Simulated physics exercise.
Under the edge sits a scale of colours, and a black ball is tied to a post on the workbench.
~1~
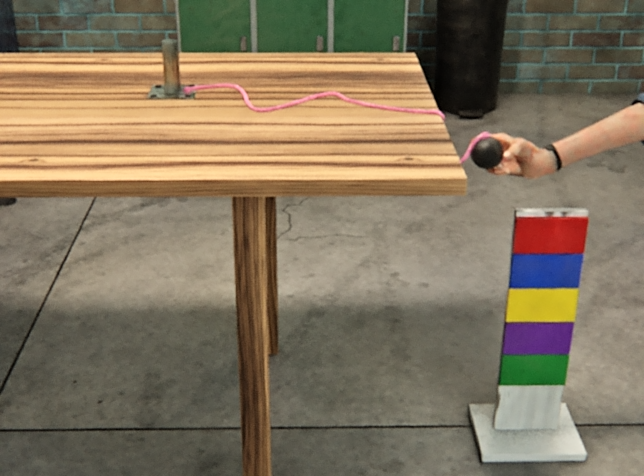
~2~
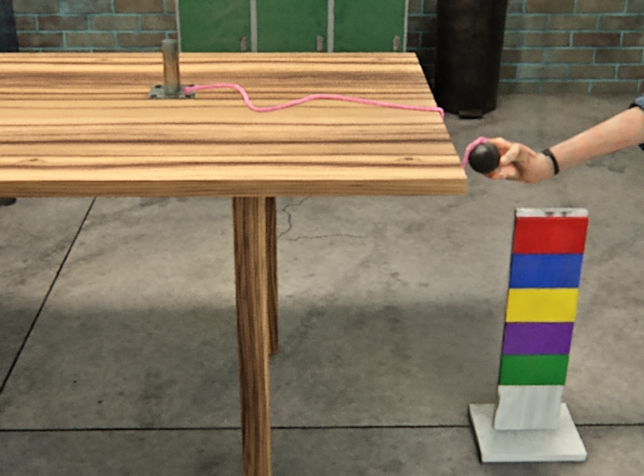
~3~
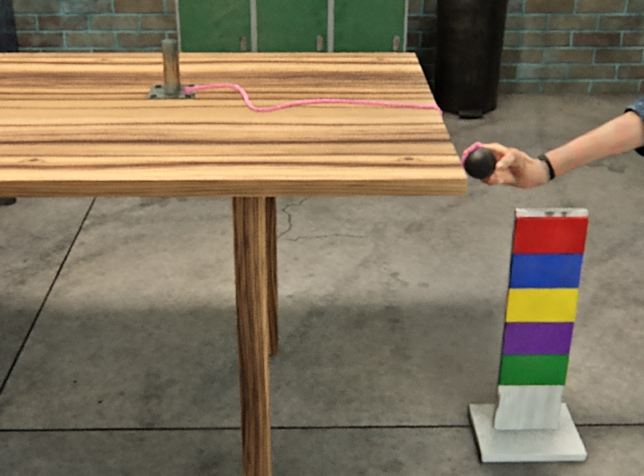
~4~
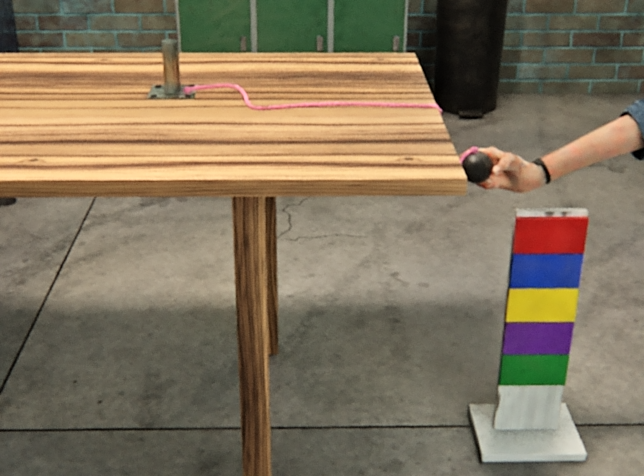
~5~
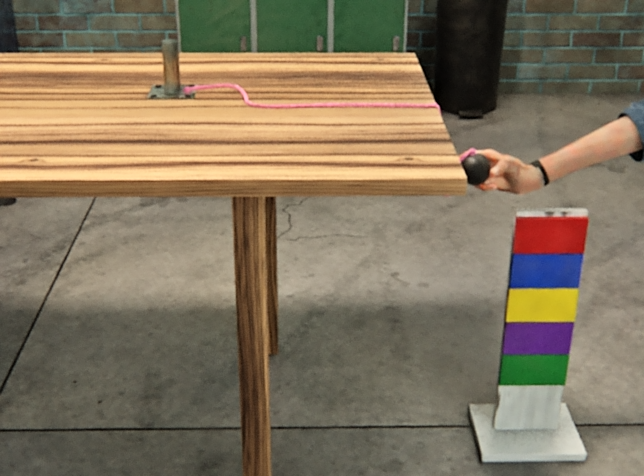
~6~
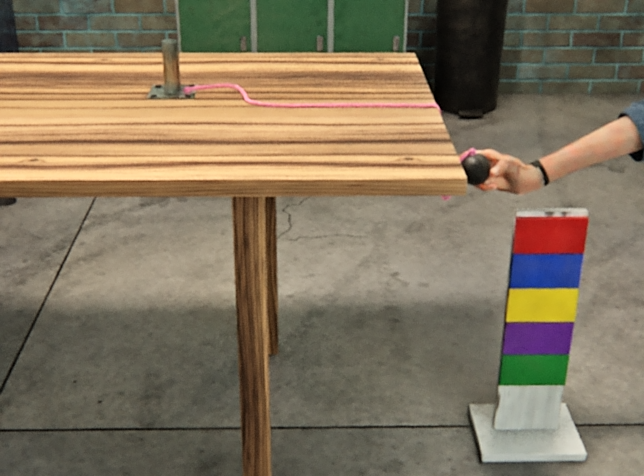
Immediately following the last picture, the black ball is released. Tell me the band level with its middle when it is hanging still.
That is the yellow band.
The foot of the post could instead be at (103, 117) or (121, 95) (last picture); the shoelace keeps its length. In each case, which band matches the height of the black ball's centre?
In turn, blue and then blue.
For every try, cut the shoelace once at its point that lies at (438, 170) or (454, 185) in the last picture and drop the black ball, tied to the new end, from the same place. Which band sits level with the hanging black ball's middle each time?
First try: Red; second try: Blue.
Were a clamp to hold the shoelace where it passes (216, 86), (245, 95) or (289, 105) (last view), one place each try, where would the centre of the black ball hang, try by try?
It ends up near (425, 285) the first time, (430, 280) the second and (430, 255) the third.
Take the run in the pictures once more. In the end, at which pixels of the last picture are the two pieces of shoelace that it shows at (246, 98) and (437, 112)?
Roughly at (278, 96), and the other roughly at (435, 150).
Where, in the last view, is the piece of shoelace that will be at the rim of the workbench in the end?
It's near (400, 106) in the last picture.
Soon after, ball near (435, 278); level with blue.
After that, ball near (422, 299); level with yellow.
In the end, ball near (428, 302); level with yellow. The yellow one.
